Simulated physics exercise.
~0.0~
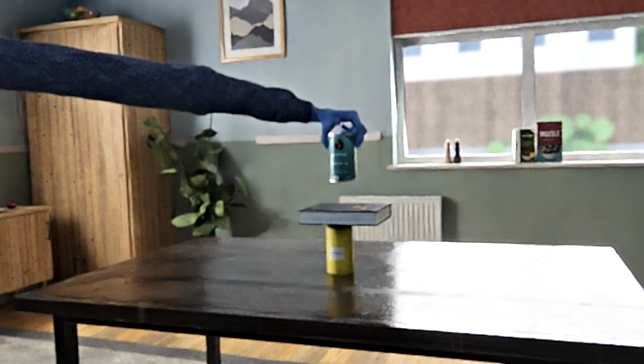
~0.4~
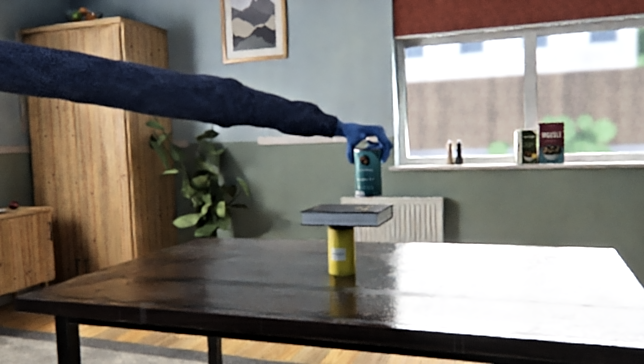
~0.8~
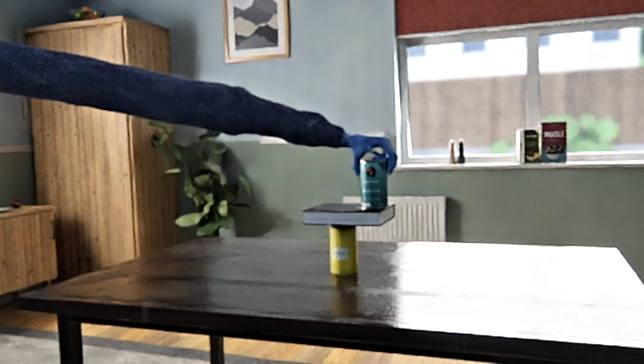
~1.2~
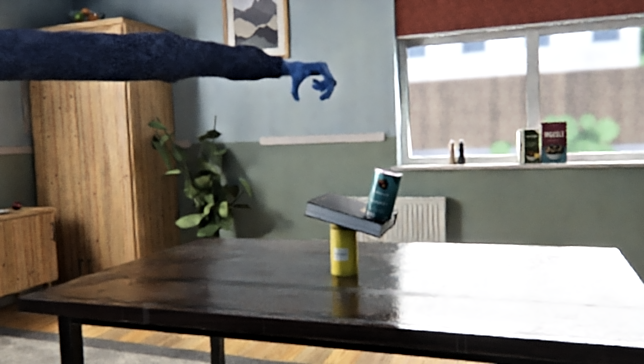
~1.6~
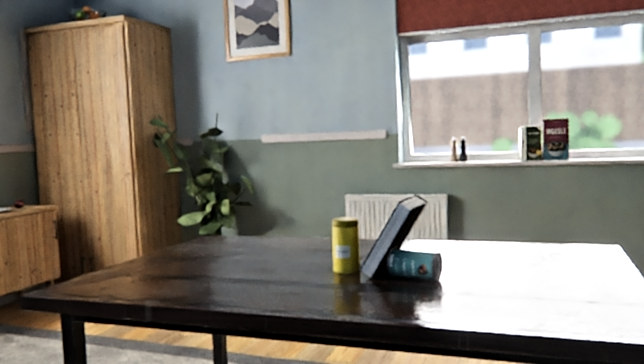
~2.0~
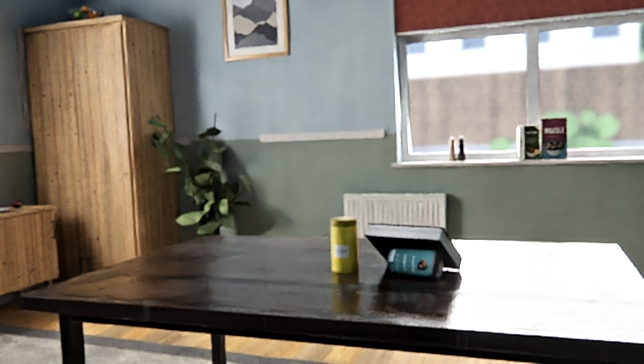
A gloved hand sets a turquoise tin on the right side of a book balanced on a yellow jar, toppling both rightward.
